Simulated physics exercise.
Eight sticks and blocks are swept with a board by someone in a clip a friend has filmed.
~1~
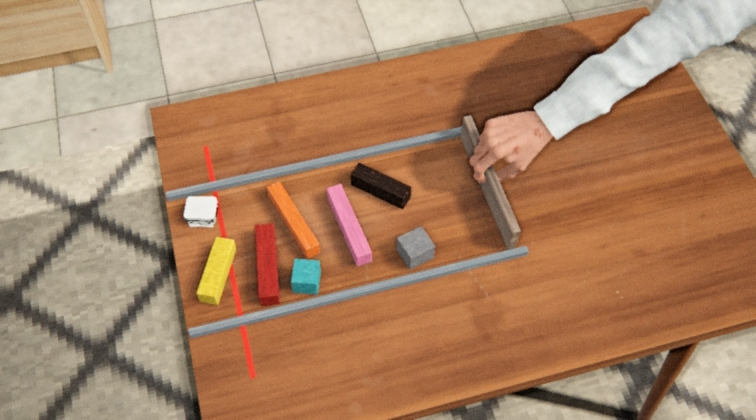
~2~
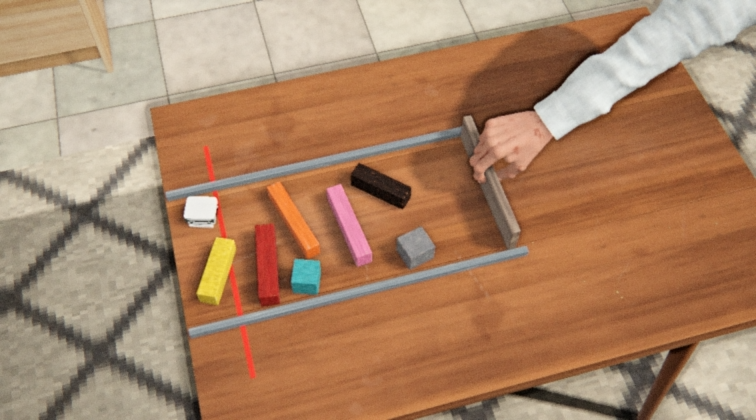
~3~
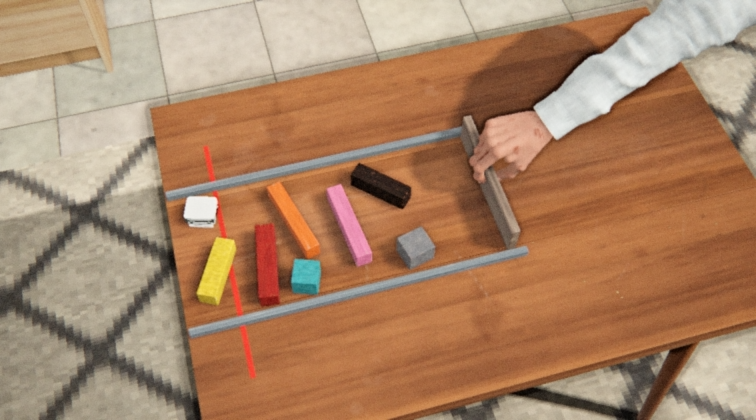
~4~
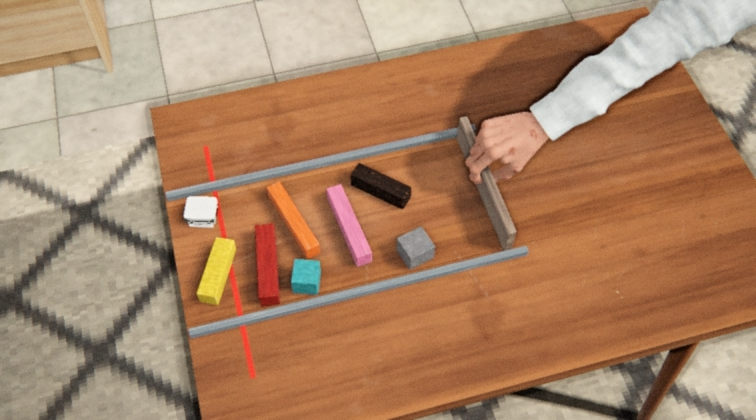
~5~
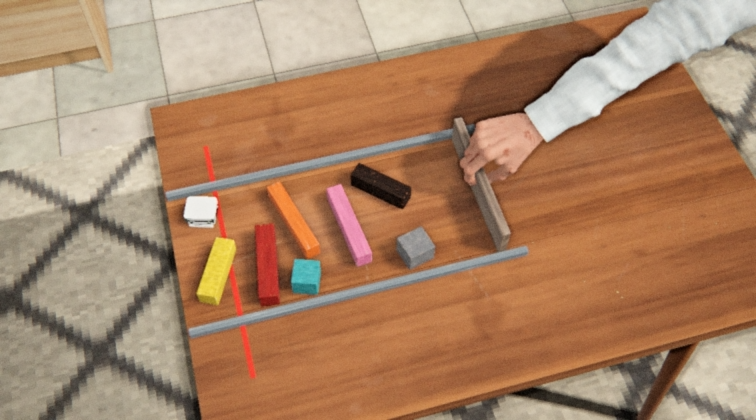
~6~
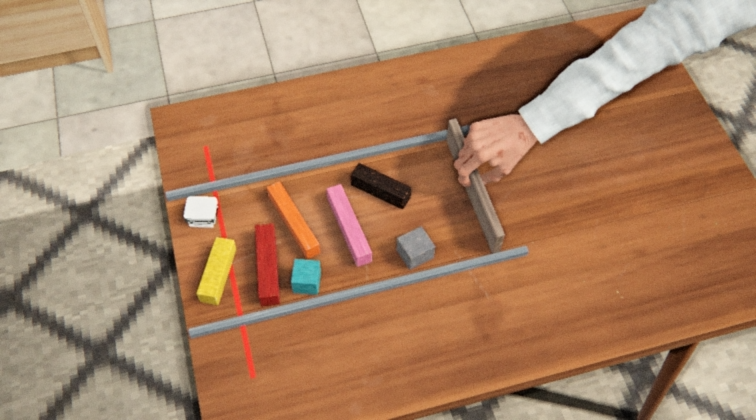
In this clip, a hand holds a board upright at the right end of two grey rails on a wooden table, then slides it slightly left, while the eight colourful sticks and blocks between the rails stay still.
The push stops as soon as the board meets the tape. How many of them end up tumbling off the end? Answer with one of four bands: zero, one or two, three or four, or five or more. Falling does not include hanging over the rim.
Three or four.
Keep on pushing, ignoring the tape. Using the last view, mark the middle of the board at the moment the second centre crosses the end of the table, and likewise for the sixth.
The middle is near (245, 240) first and near (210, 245) after.
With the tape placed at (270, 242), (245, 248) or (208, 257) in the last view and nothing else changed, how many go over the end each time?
The three tries give 0, 1 and 5.
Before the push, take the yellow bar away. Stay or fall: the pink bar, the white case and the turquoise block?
The pink bar stays put; the white case comes off; the turquoise block stays put.
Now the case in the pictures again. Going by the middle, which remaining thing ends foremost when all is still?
Closest at the end: The orange bar.
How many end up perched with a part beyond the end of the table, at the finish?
I count 2 overhanging.
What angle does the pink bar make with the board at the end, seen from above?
Close to 10°.
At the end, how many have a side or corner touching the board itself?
2 of them.
Soon after, none off yet; white case at rest near (202, 212); yellow bar at rest near (217, 271); red bar at rest near (267, 264).
In the end, the number that fall off is three or four; gone, red bar, yellow bar and white case.
